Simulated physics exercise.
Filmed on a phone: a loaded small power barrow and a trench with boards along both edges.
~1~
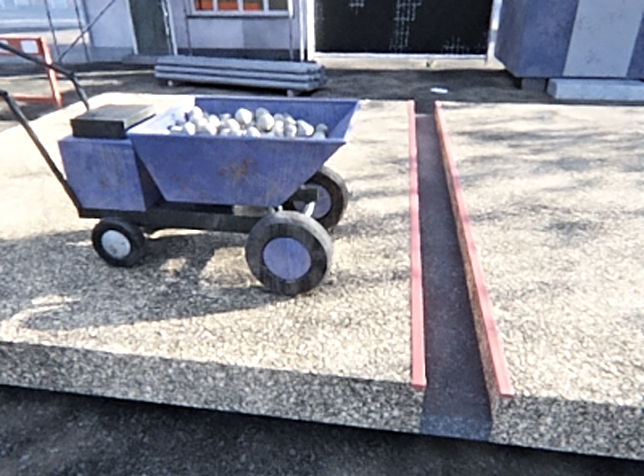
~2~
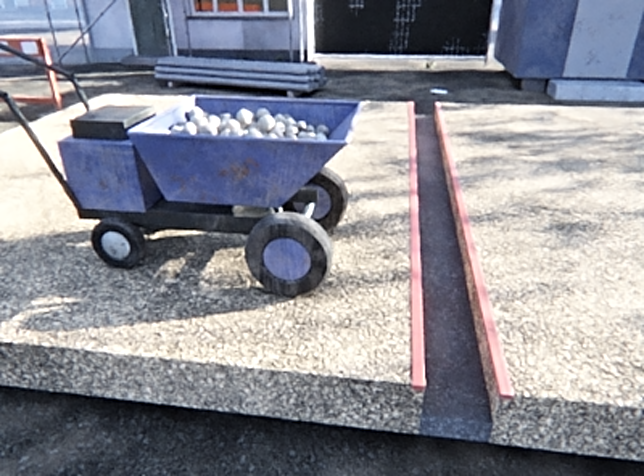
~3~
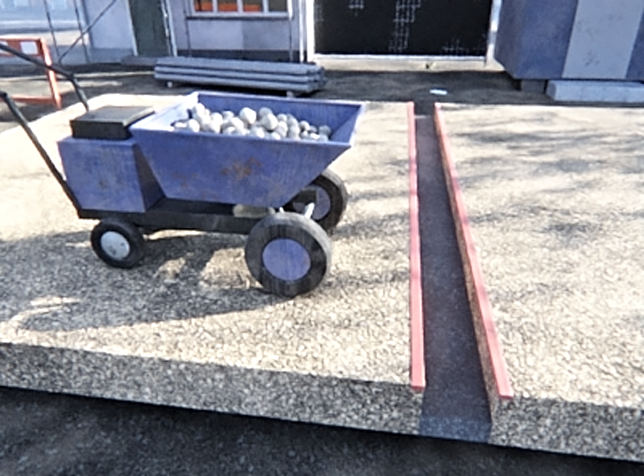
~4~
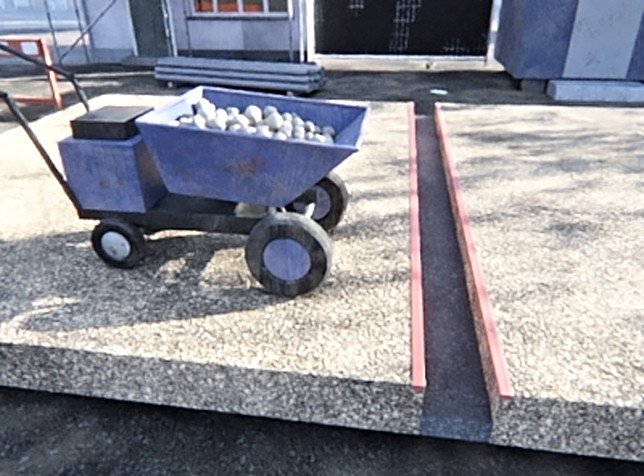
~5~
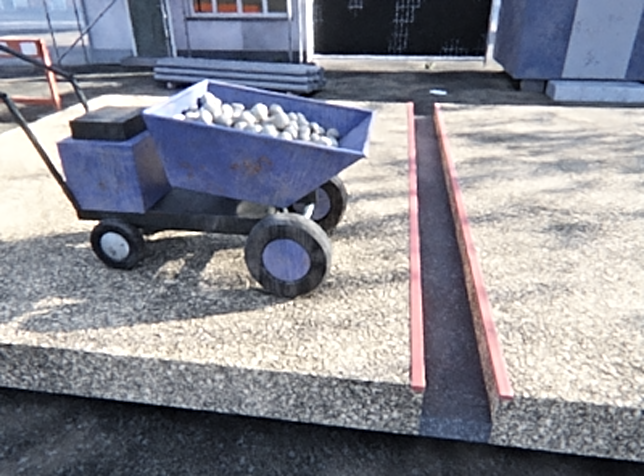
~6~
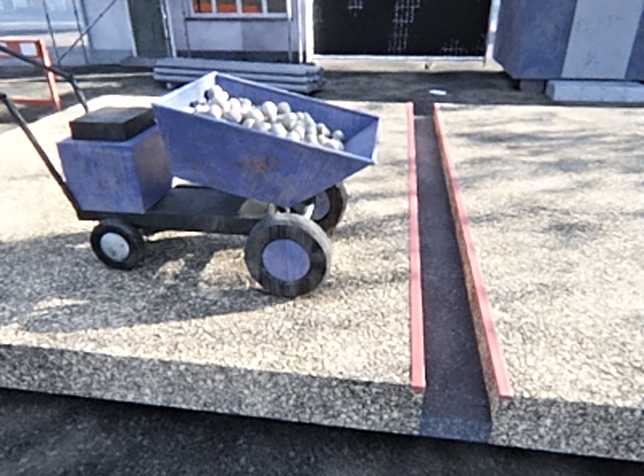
To begin with, a small blue power barrow heaped with rounded pebbles stands with its skip level, left of a narrow trench edged with reddish boards. The skip then tilts gradually toward the trench, its back end rising and its front lip dipping a little, while the wheels stay put and the pebbles remain heaped inside.
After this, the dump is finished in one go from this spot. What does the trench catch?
The trench takes the larger part.
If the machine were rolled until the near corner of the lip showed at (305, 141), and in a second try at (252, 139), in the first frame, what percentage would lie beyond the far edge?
The first gives 0 %, the second 0 %.
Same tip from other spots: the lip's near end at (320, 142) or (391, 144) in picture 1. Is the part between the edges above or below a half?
One: The larger part. Two: The smaller part.
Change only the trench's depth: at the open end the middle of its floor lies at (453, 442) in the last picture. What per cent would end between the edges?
It comes to 90 per cent or so.
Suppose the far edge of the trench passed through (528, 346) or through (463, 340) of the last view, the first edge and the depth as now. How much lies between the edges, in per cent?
The first gives 90 %, the second 40 %.
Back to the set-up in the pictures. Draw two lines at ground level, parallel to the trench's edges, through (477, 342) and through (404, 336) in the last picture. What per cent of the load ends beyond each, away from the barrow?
In turn 30 and 80 in a hundred.
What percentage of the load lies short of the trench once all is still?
Near 0 %.
Just after the last frame, skip tipped well over; every one in the skip.
A moment on, skip tipped steeply; the larger part in the skip; roughly a quarter in or heaped over the trench; just a few beyond it; just a few falling.
Further on, skip tipped right over; roughly a quarter in the skip; roughly two thirds in or heaped over the trench; about a tenth beyond it.
When it is over, skip tipped right over; about a tenth in the skip; just a few short of the trench; roughly two thirds in or heaped over the trench; about a tenth beyond it.
